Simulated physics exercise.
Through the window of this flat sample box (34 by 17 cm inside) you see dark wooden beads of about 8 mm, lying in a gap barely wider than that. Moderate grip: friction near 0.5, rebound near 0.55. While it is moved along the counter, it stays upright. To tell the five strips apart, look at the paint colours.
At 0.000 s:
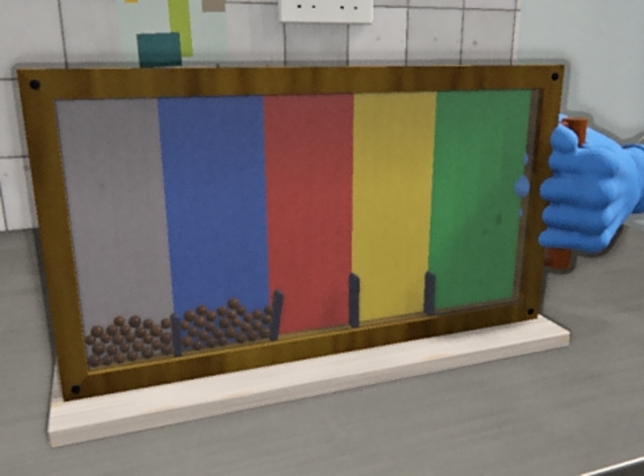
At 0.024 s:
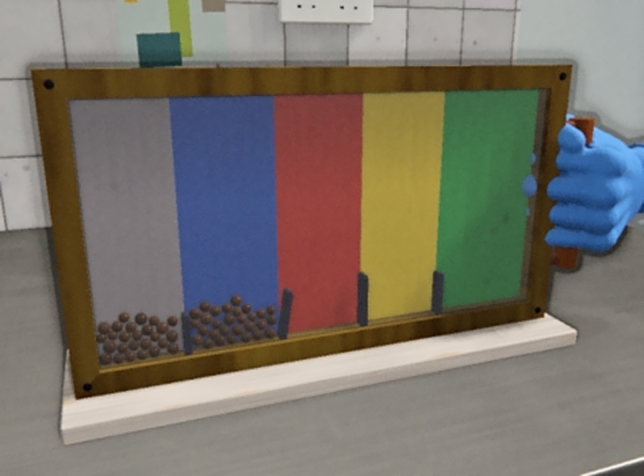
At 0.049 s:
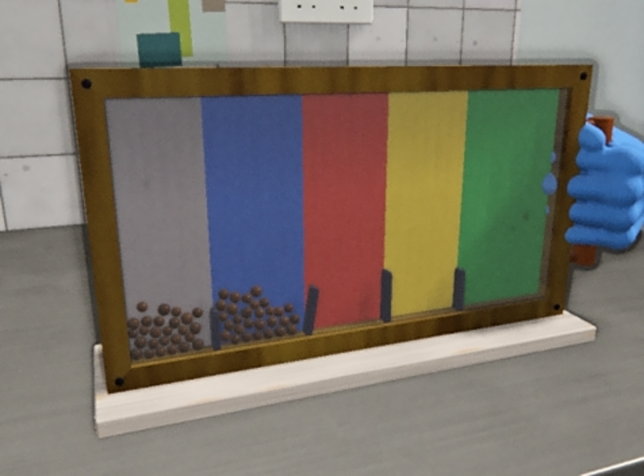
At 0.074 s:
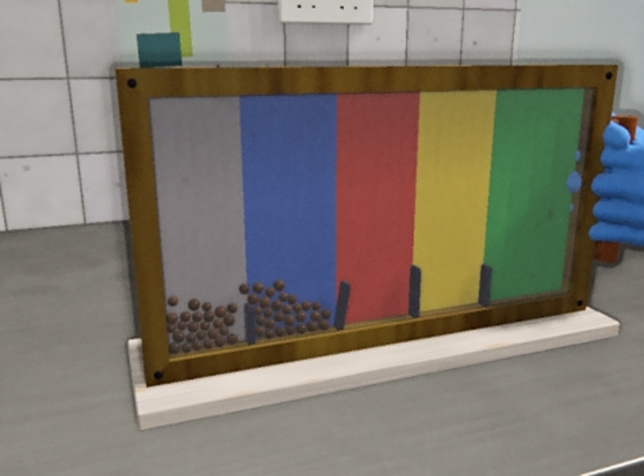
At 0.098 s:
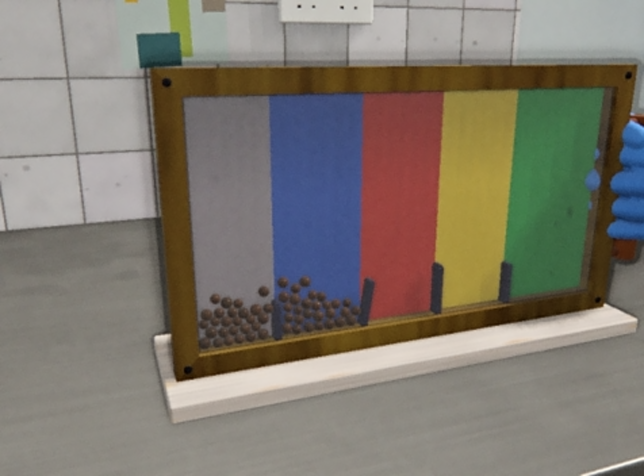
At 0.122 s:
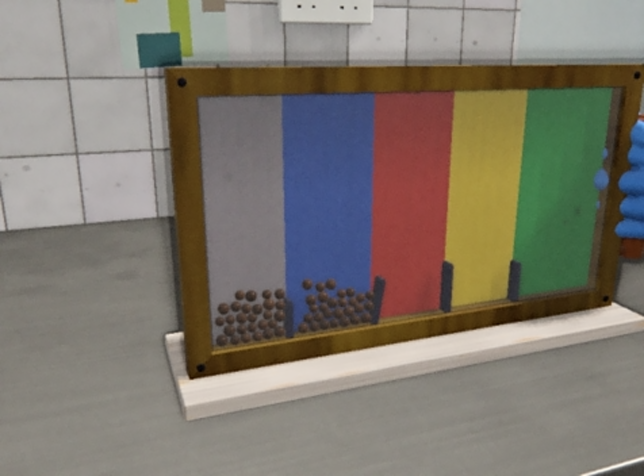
A blue-gloved hand slides a framed, colour-striped box of brown beads right along the counter.
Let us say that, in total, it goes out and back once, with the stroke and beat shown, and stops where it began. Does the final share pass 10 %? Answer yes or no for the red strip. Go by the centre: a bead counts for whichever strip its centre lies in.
Red strip no.
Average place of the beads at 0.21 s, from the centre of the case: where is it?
Offset approx. 9 cm left, 7 cm below.
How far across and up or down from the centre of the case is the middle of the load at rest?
About 10 cm left and 7 cm below.
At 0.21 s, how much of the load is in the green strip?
Share: Close to 0 percent.
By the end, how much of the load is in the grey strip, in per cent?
Share at rest there: Approx. 45 %.
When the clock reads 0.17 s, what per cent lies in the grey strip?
It works out at about 45 percent.
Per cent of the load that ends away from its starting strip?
Close to 15 in a hundred.
After 0.17 s, it is 6 cm to the right; red 5 %, blue 55 %, grey 45 %.
After 0.21 s, it is 2 cm to the right; red 5 %, blue 50 %, grey 40 %.
After 0.25 s, it is at its start; red 5 %, blue 50 %, grey 40 %.
All still by 0.9 s, it is at its start; red 5 %, blue 45 %, green 0 %, yellow 0 %, grey 45 %.
